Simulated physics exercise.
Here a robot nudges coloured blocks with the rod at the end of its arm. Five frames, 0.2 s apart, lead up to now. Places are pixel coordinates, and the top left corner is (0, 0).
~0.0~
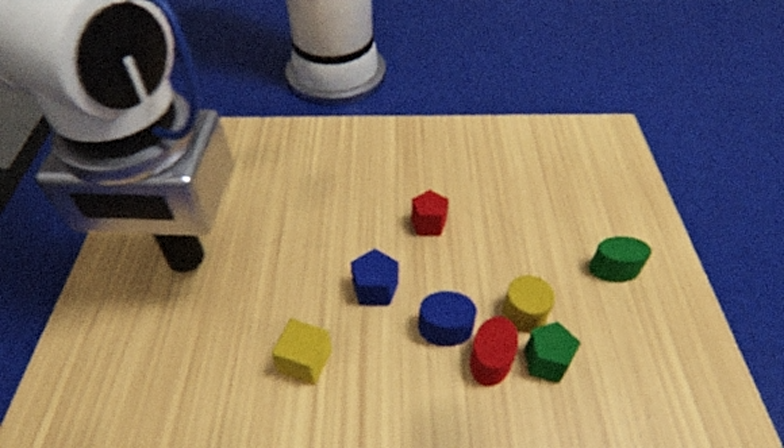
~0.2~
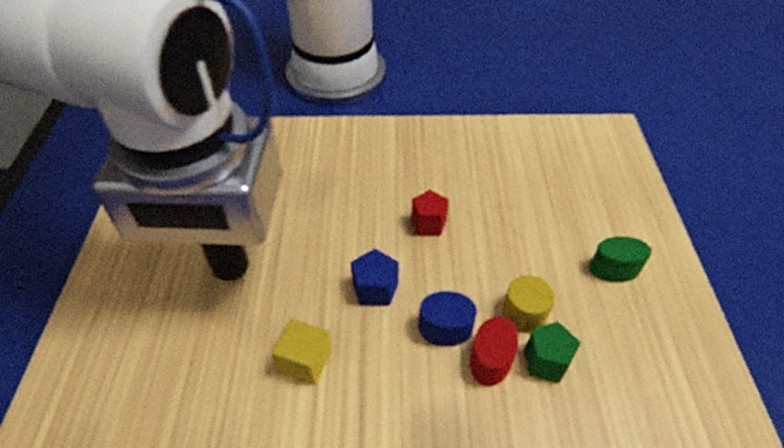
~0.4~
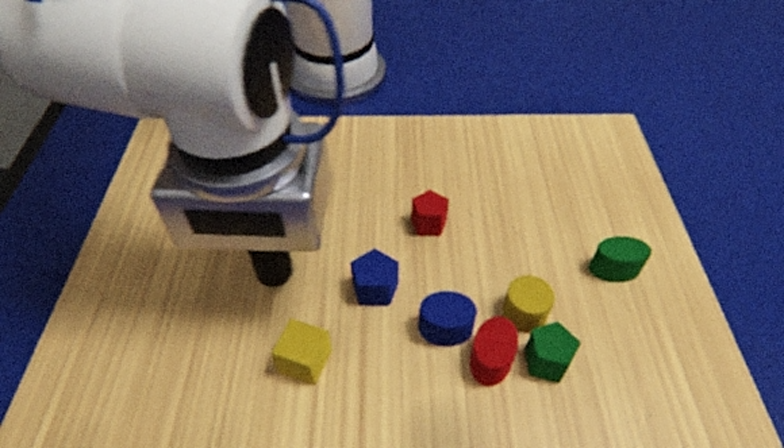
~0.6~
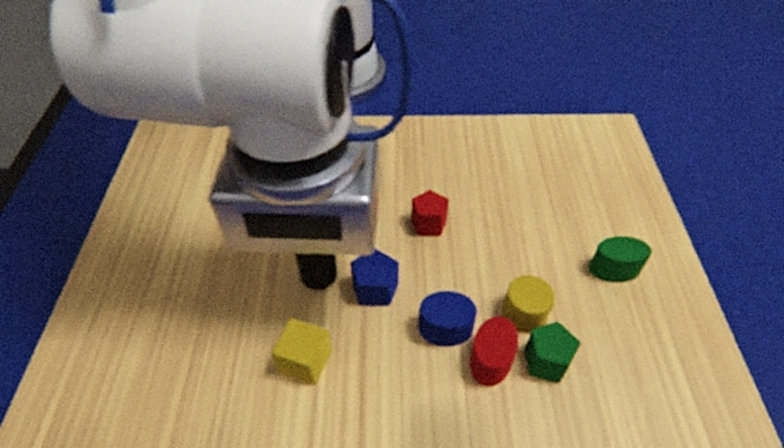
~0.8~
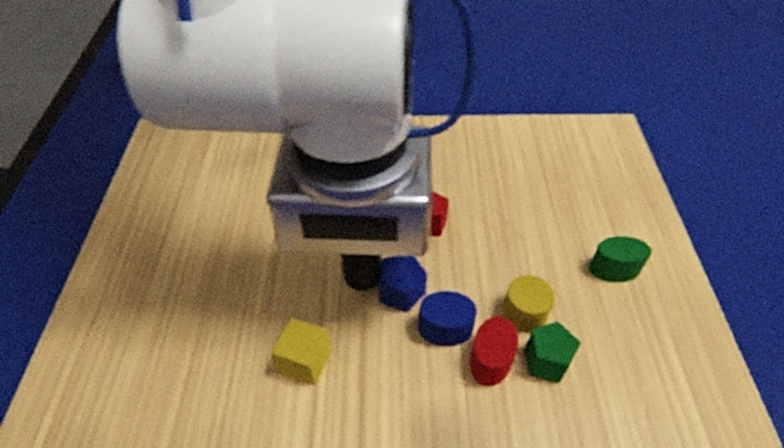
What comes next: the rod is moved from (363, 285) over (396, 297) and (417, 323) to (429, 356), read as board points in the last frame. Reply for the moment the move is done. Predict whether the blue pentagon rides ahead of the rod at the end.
Most likely the blue pentagon slides off.
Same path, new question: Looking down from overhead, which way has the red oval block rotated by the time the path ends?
Its rotation is clockwise.
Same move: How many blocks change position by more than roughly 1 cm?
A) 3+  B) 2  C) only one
I choose A.
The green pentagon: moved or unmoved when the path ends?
The push reaches it.
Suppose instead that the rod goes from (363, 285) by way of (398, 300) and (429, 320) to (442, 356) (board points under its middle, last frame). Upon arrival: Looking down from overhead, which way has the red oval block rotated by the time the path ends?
Looking from above, the answer is clockwise.
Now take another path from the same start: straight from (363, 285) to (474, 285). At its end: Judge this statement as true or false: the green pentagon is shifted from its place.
My answer: False.
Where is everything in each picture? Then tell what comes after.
The first picture shows lower end of the rod at (187, 258), tops of blocks, blue pentagon at (374, 268), blue oval block at (448, 308), red oval block at (497, 341), green pentagon at (556, 342).
The second picture shows rod at (231, 266), blocks as before.
The third picture shows rod at (275, 272), blocks as before.
The fourth picture shows rod at (319, 275), blocks as before.
The fifth picture shows rod at (363, 276), blue pentagon at (402, 271), blue oval block at (448, 308), red oval block at (497, 341), green pentagon at (556, 342).
The first path, step by step. One third of the way, rod at (397, 288); blue pentagon at (439, 283), turned 15° clockwise; blue oval block at (465, 316); red oval block at (503, 345).
Two thirds of the way, rod at (417, 314); blue pentagon at (461, 299); blue oval block at (496, 333); red oval block at (531, 366), turned 30° clockwise; green pentagon at (576, 348), turned 25° anticlockwise.
At the end, rod at (430, 347); blue pentagon at (463, 300), turned 10° anticlockwise; blue oval block at (502, 334); red oval block at (534, 370), turned 35° clockwise; green pentagon at (578, 348), turned 25° anticlockwise.
